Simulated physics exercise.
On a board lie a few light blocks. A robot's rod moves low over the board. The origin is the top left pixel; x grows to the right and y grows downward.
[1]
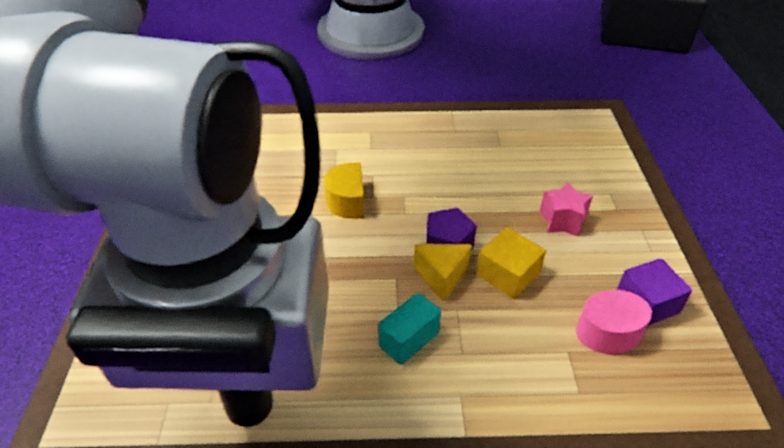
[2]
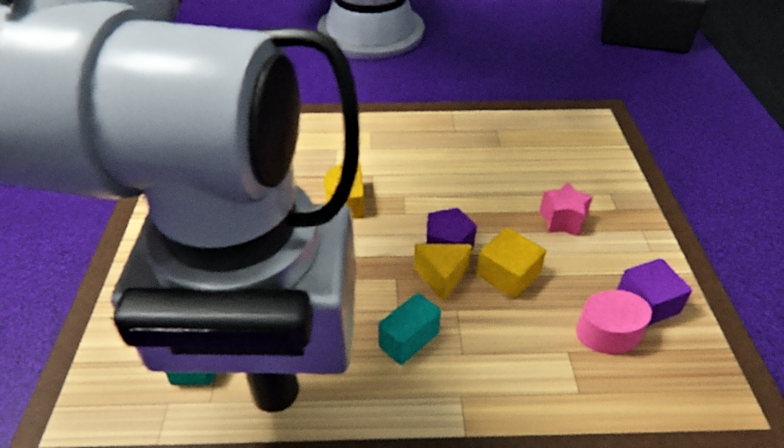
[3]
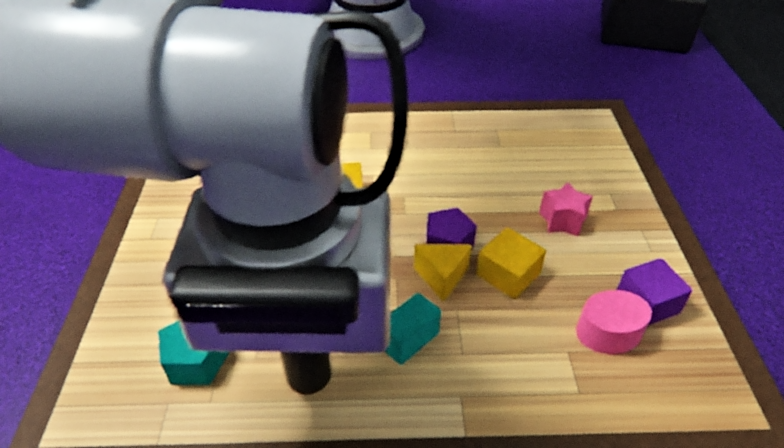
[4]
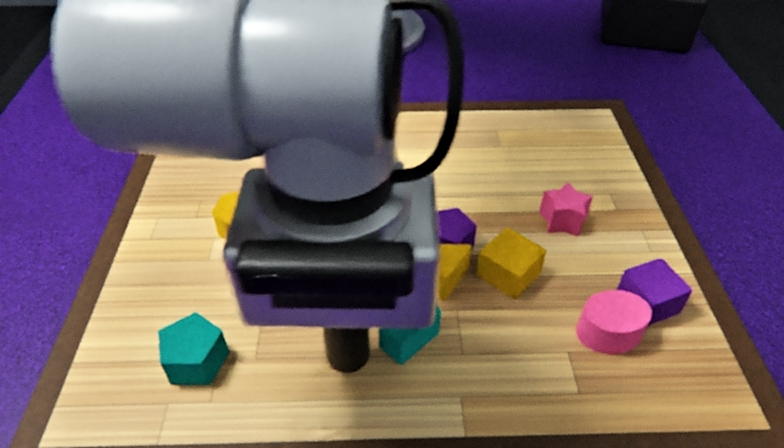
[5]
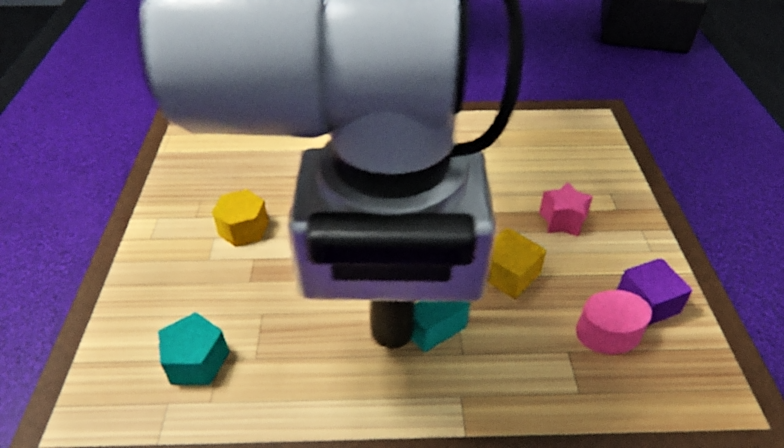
A grey robot arm with a black rod moves low over a wooden board of scattered coloured blocks, sliding rightward from the left side and uncovering a turquoise block behind it. The rod then meets the turquoise oblong block near the middle and nudges it slightly right, while the arm hides the yellow three-sided block.
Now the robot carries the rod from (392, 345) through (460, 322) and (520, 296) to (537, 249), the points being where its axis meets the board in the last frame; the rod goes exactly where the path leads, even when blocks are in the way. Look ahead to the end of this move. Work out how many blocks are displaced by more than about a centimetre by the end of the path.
It should be two, as far as I can tell.
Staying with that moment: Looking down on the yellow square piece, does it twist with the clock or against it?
Looking down on the board, it turns counter-clockwise.
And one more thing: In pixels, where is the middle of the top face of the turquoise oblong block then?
My best guess is (584, 270).
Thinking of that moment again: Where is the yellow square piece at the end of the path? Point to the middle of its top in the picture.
In the picture, that point is around (530, 198).
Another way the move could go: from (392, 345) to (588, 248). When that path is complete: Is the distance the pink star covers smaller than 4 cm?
I believe not.
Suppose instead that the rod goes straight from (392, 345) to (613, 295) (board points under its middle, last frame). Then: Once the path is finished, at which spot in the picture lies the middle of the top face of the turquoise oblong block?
It should be at (634, 242) by then.
What follows on the original path. One third of the way, rod (463, 308); turquoise oblong block (509, 287); yellow square piece (519, 247), turned 20° anticlockwise.
Two thirds of the way, rod (525, 281); turquoise oblong block (575, 275), turned 40° clockwise; yellow square piece (526, 240), turned 45° anticlockwise.
At the end, rod (541, 235); turquoise oblong block (584, 270), turned 60° clockwise; yellow three-sided block still; yellow square piece (530, 198), turned 50° anticlockwise; pink star (573, 196).
